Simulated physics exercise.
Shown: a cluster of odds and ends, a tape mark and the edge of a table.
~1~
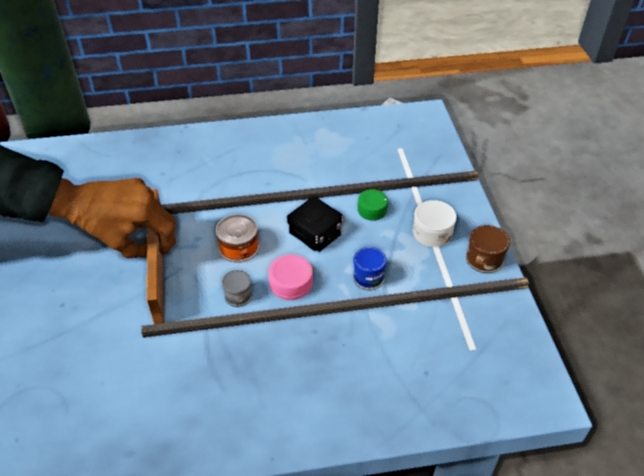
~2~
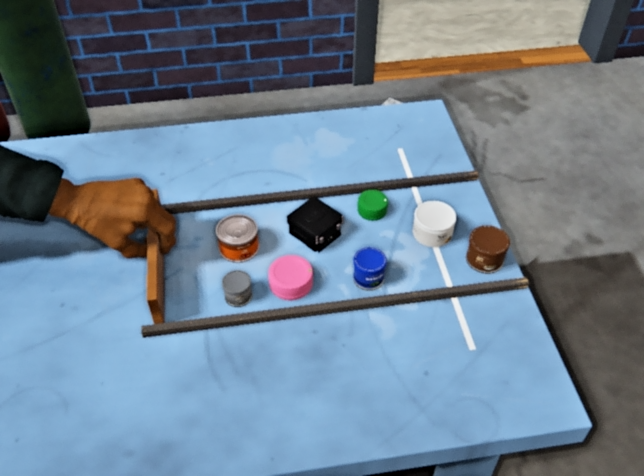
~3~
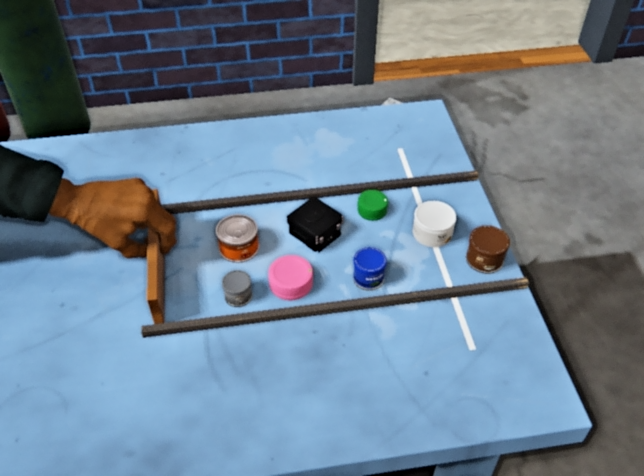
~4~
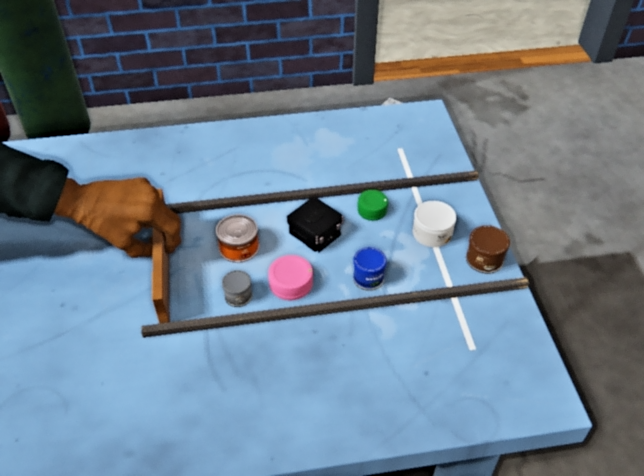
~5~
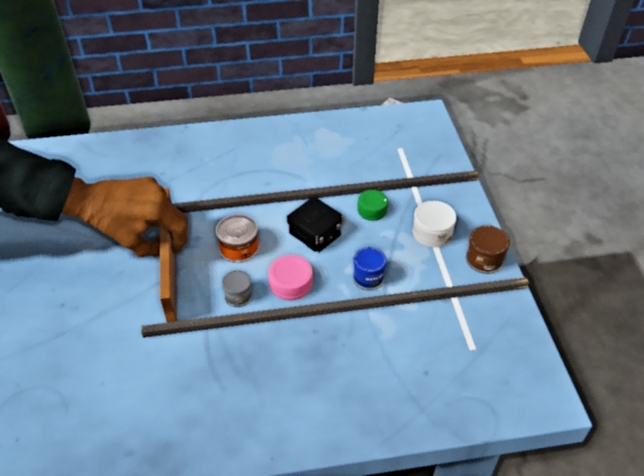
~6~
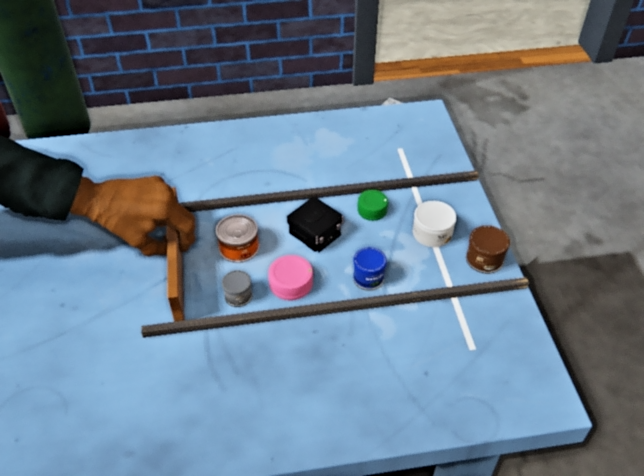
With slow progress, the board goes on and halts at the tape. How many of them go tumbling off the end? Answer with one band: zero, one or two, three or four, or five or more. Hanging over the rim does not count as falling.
One or two.
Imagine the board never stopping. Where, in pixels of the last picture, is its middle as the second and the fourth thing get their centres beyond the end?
At (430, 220) for the second, at (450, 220) for the fourth.
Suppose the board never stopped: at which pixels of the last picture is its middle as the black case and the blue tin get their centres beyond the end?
For the black case at (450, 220), for the blue tin at (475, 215).
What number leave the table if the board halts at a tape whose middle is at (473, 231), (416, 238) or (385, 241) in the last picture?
In order, the counts are 5, 0 and 0.
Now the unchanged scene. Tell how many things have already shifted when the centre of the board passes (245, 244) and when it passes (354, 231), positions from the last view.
First 3 and then 6.
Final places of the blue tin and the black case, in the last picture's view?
The blue tin at (482, 266), the black case at (471, 191).
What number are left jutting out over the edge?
I get 3.
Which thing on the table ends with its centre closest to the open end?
White tub.
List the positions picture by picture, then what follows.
In the first picture, brown pot (487, 249); white tub (434, 224); green lid (373, 205); board (156, 254); tape (432, 236).
In the second picture, white tub (434, 224); pink lid (291, 278).
In the third picture, green lid (373, 205); orange tin (238, 238).
In the fourth picture, brown pot (487, 250); blue tin (369, 269).
In the fifth picture, white tub (434, 224); board (168, 253).
In the sixth picture, brown pot (487, 250); white tub (434, 224); green lid (373, 205); board (175, 252); tape (432, 236).
Soon after, none off yet; brown pot at rest near (487, 250); white tub at rest near (434, 224); green lid at rest near (373, 205).
In the end, the number that fall off is one or two; gone, green lid.
